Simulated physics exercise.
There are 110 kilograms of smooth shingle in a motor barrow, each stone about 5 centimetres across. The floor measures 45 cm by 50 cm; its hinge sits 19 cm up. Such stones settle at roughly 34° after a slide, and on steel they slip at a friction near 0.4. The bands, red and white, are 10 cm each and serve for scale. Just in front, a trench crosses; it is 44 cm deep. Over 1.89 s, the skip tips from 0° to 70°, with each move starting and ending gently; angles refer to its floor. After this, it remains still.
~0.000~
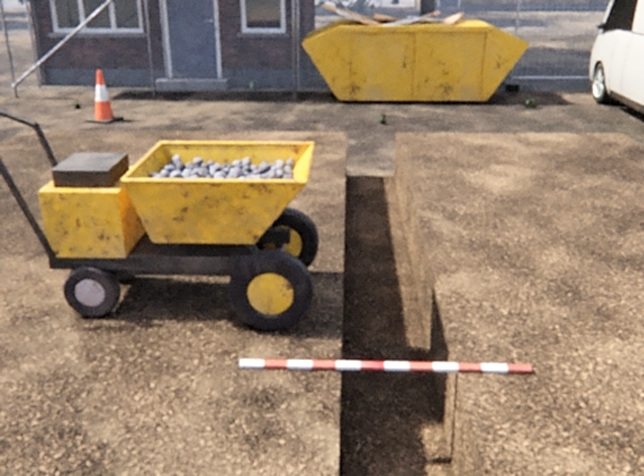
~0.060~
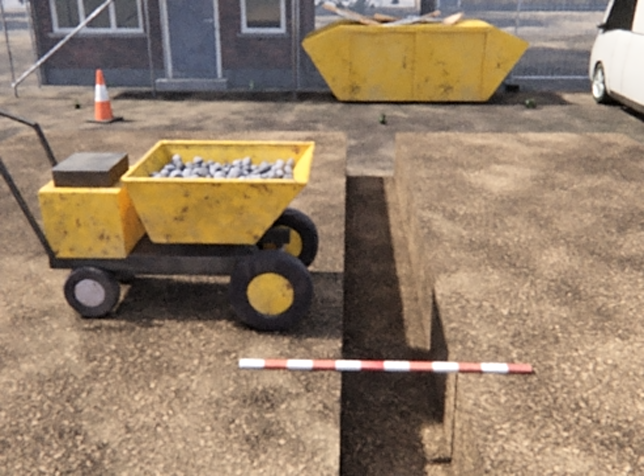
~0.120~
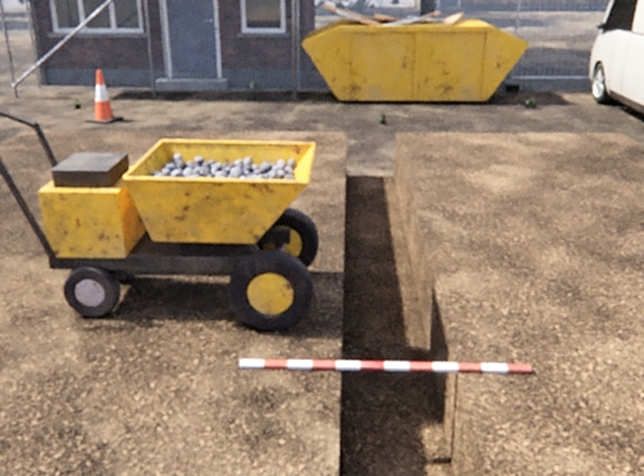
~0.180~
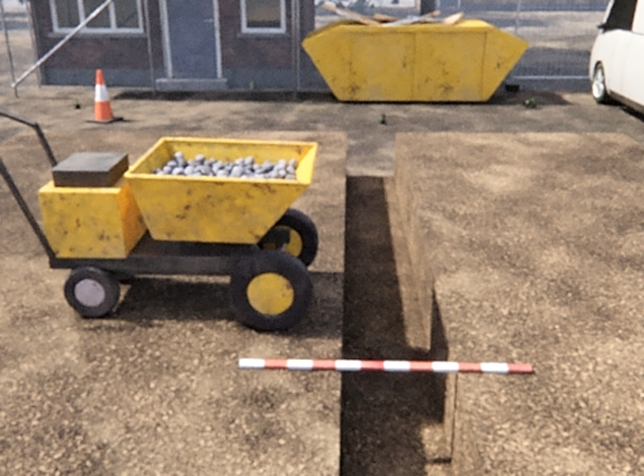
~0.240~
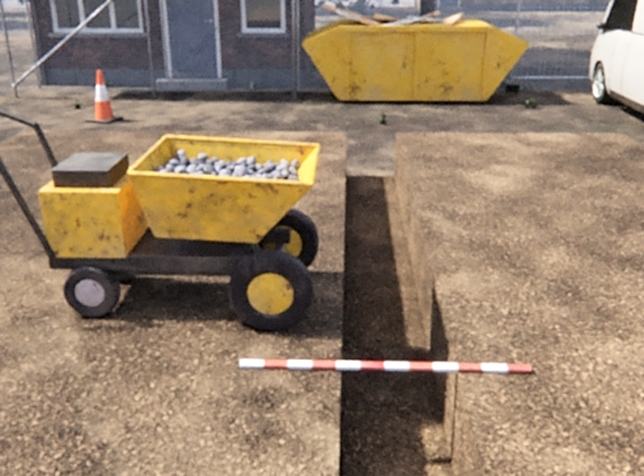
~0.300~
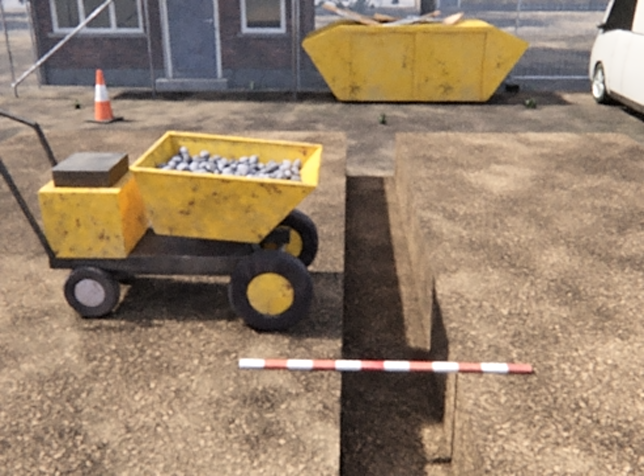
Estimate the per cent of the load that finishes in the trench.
Roughly 79 percent.
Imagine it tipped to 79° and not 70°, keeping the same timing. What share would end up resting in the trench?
Roughly 80 percent.
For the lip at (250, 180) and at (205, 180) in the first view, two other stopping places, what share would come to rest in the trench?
Roughly 100 percent for the first, and 85 percent for the second.
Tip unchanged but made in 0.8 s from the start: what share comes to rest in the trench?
With that change, it comes to around 60 per cent.
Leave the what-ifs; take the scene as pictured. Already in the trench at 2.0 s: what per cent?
About 45 per cent by then.
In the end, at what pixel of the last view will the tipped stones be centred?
(412, 366).
After 1.4 s the floor is at 59°; 99 % in the skip, 1 % in the trench; the foremost stones are at (404, 258).
After 2.0 s the floor is at 70°; 40 % in the skip, 46 % in the trench, 15 % past the trench; the foremost stones are at (503, 286).
After 2.3 s the floor is at 70°; 15 % in the skip, 64 % in the trench, 21 % past the trench; the foremost stones are at (567, 295).
After 4.3 s the floor is at 70°; 0 % in the skip, 79 % in the trench, 21 % past the trench; the foremost stones are at (587, 290).
